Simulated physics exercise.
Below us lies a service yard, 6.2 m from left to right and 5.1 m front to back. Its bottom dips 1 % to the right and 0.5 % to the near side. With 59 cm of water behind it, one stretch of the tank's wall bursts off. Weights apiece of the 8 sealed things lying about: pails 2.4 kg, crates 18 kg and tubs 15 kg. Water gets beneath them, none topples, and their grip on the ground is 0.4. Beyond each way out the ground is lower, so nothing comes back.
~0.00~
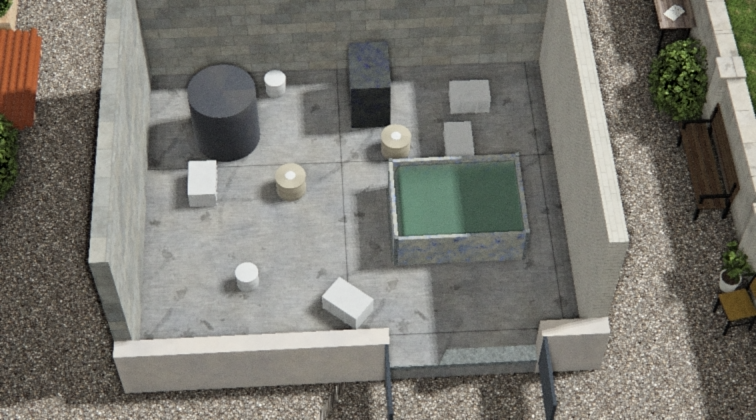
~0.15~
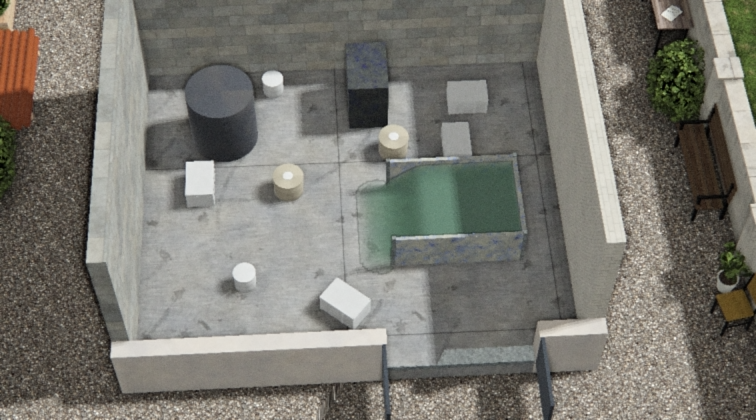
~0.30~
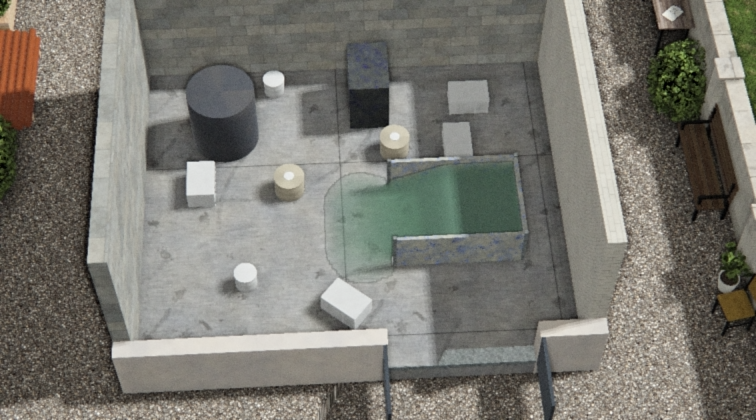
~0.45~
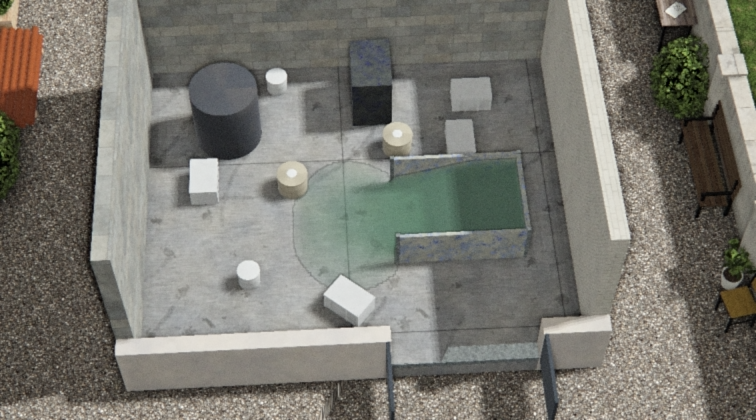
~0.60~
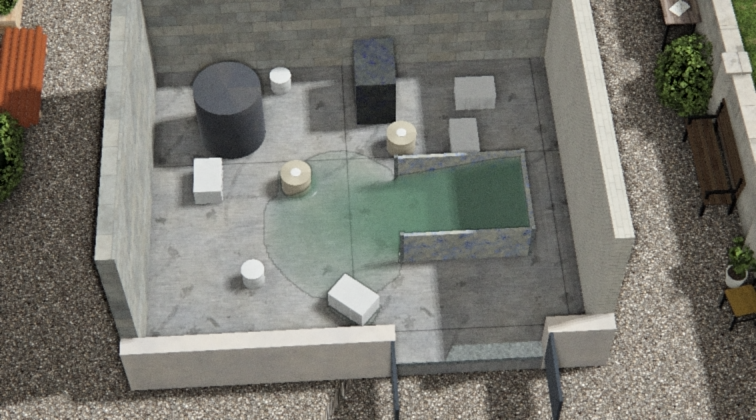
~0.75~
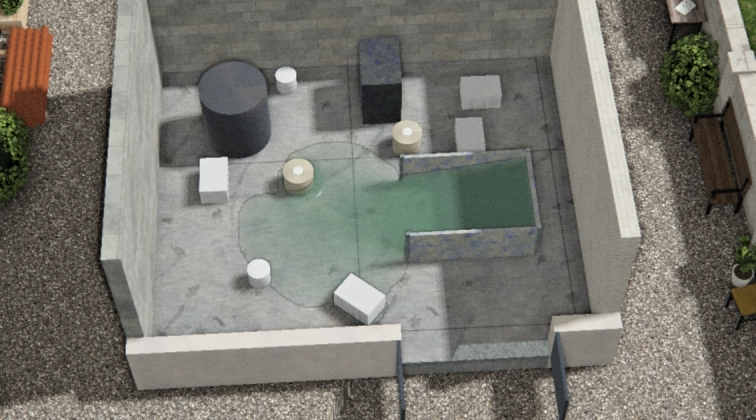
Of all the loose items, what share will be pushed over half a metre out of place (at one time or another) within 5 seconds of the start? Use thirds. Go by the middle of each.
It is between one and two thirds.
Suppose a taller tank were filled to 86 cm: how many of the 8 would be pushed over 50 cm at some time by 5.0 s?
In that case 5 of them.
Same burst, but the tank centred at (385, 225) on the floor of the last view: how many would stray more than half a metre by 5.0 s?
In that case 5 of them.
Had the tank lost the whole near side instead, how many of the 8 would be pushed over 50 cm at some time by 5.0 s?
In that case 0 of them.
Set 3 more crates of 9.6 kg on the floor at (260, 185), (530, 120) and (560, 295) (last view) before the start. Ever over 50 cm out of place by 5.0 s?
In that order: Over, less, under.
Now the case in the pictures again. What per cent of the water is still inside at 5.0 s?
Some 100 per cent remains.
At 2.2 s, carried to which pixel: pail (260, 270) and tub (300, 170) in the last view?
Around (162, 323) and (204, 164).
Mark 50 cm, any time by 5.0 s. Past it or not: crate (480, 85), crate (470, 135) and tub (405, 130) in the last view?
In that order: Under, under, under.
After 1.1 s 0 of 8 are over 50 cm from their spots; 0 afloat.
After 2.2 s 3 of 8 are over 50 cm from their spots; 2 afloat.
After 3.5 s 4 of 8 are over 50 cm from their spots; 4 afloat.
After 5.0 s 4 of 8 are over 50 cm from their spots, and 4 have been at some point; 2 afloat.
